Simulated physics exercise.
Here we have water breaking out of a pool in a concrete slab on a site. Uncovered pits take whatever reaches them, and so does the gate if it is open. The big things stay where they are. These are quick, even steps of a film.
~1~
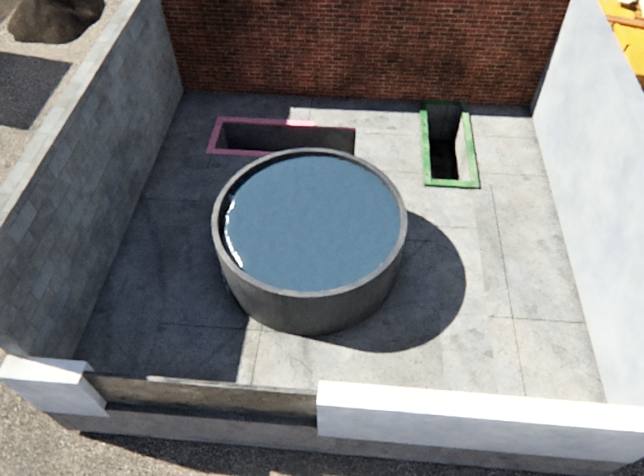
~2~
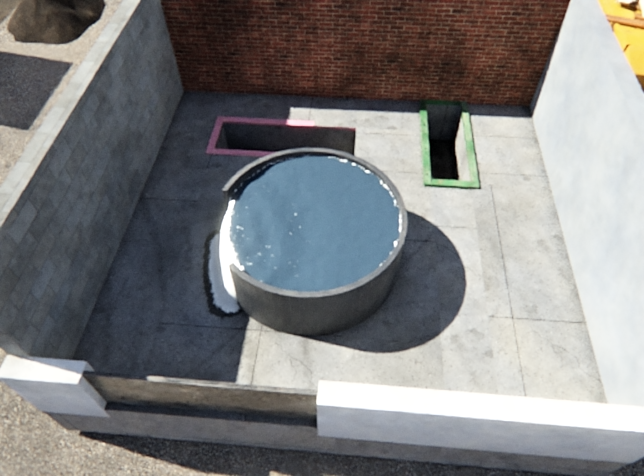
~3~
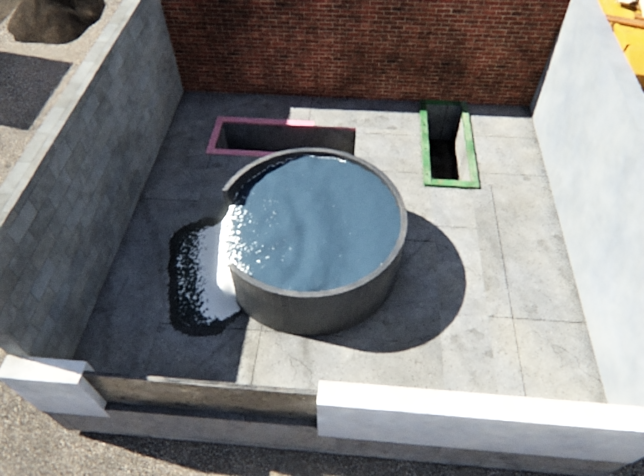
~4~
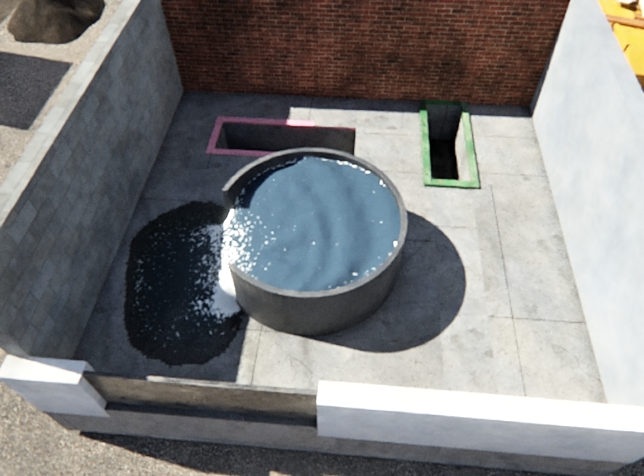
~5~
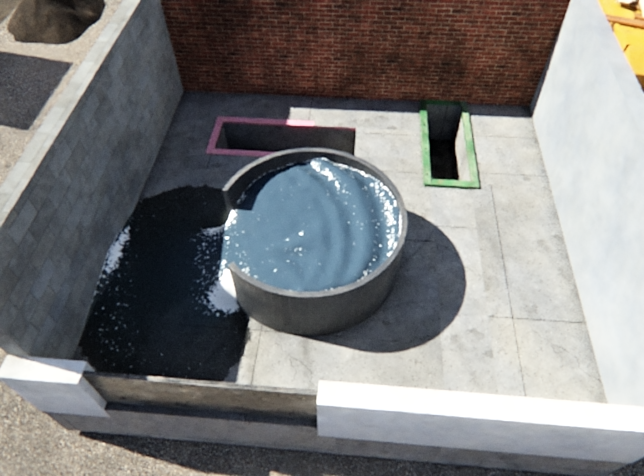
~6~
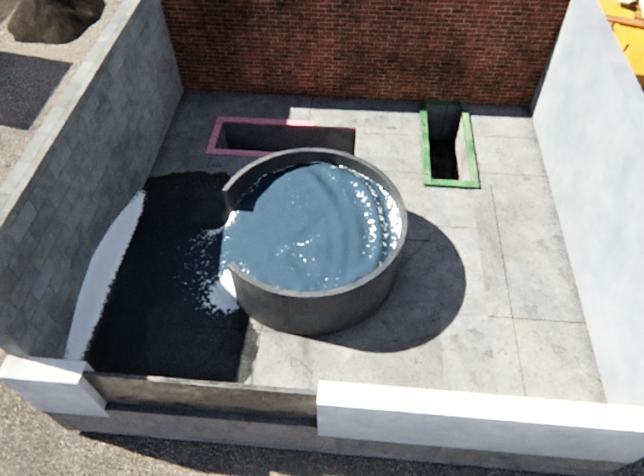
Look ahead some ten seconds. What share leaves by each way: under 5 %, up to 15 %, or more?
In the end: The gate takes less than 5 %; the pink pit takes more than 15 %; the green pit takes from 5 to 15 %.
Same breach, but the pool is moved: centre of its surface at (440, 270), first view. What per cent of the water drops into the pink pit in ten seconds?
Per cent: Pink 50.
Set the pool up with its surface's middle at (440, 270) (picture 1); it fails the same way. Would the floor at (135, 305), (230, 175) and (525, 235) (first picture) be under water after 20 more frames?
In that order: Awash, covered, dry.
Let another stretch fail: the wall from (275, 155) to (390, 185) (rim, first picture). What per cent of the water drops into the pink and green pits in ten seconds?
Roughly, in per cent: Pink 55, green 25.
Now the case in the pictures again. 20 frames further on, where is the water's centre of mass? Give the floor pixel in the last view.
At about (254, 264).
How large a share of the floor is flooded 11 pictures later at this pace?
Close to 35 %.
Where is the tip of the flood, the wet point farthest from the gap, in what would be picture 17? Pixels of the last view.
At about (185, 91).
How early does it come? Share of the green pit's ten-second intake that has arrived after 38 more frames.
Close to 15 %.
A moment on, water covers 20 % of the floor; the gate 0 %, the pink pit 0 %, the green pit 0 %.
Next, water covers 35 % of the floor; the gate 0 %, the pink pit 1 %, the green pit 0 %.
Then, water covers 65 % of the floor; the gate 0 %, the pink pit 5 %, the green pit 0 %.
Later, water covers 95 % of the floor; the gate 0 %, the pink pit 16 %, the green pit 1 %.
In the end, water covers 100 % of the floor; the gate 0 %, the pink pit 30 %, the green pit 8 %.
